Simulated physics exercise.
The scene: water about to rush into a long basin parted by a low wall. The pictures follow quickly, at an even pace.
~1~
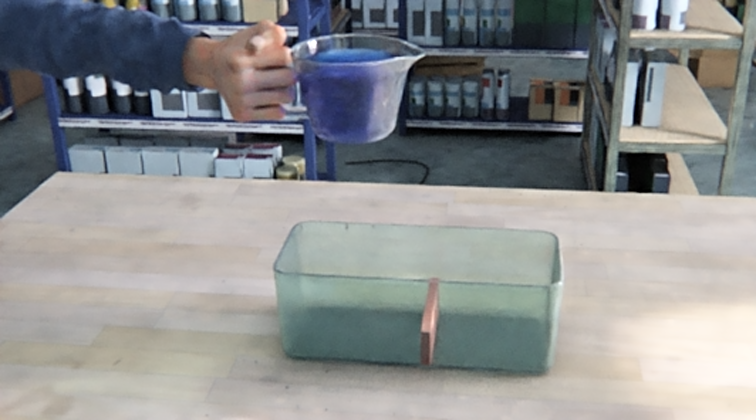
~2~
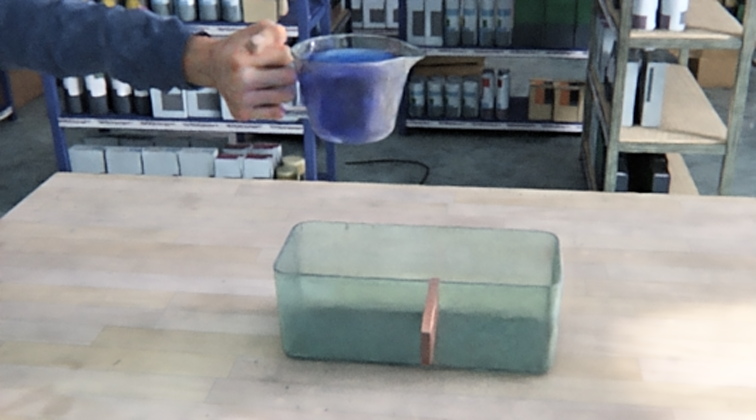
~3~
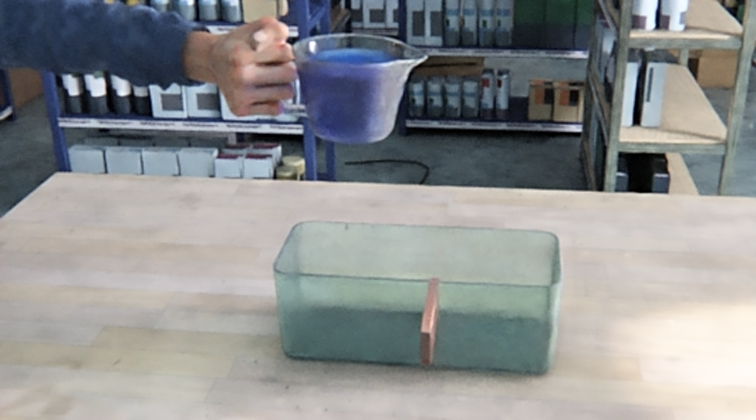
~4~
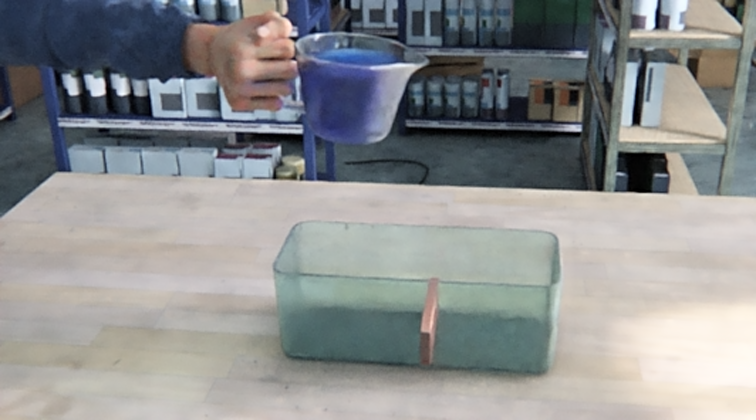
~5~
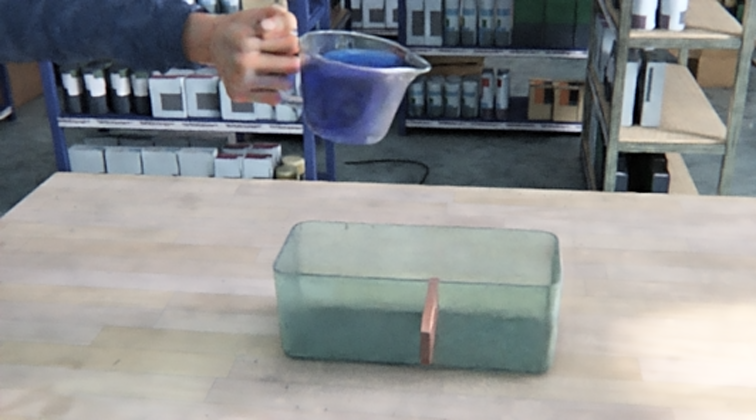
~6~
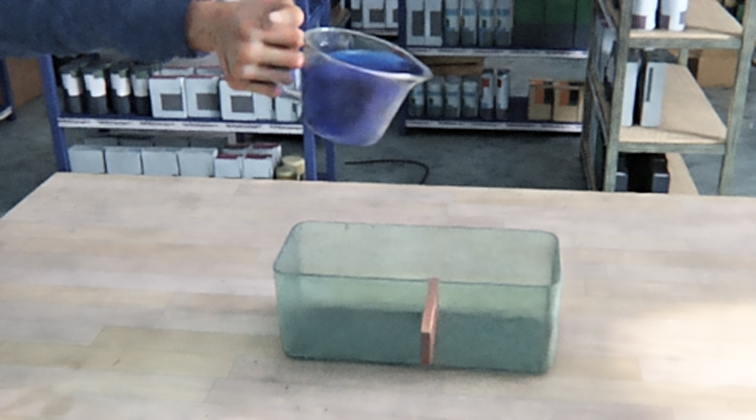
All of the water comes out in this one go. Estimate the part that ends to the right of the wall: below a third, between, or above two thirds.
It comes to more than two thirds.
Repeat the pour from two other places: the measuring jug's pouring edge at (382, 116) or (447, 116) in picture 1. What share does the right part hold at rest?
Near 35 % and 90 %.
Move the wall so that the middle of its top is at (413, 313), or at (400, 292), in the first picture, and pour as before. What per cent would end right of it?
About 85 and 95 per cent.
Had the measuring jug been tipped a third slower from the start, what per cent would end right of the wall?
About 85 per cent.
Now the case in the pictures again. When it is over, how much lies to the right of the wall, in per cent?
It comes to 80 per cent or so.
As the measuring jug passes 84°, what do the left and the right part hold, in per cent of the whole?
Left: 0 %. Right: 20 %.
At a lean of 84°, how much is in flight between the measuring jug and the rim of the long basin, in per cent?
Roughly 40 in a hundred.
A moment on, the measuring jug is tipped on its side and 43 per cent is still to pour, 0 is left of the wall and 19 right of it.
Next, the measuring jug is tipped right over and 1 per cent is still to pour, 7 is left of the wall and 82 right of it.
Then the measuring jug is tipped right over and 0 per cent is still to pour, 15 is left of the wall and 82 right of it.
Later the measuring jug is tipped right over and 0 per cent is still to pour, 15 is left of the wall and 82 right of it.
In the end 15 per cent lies left of the wall, 82 right of it and 3 outside.
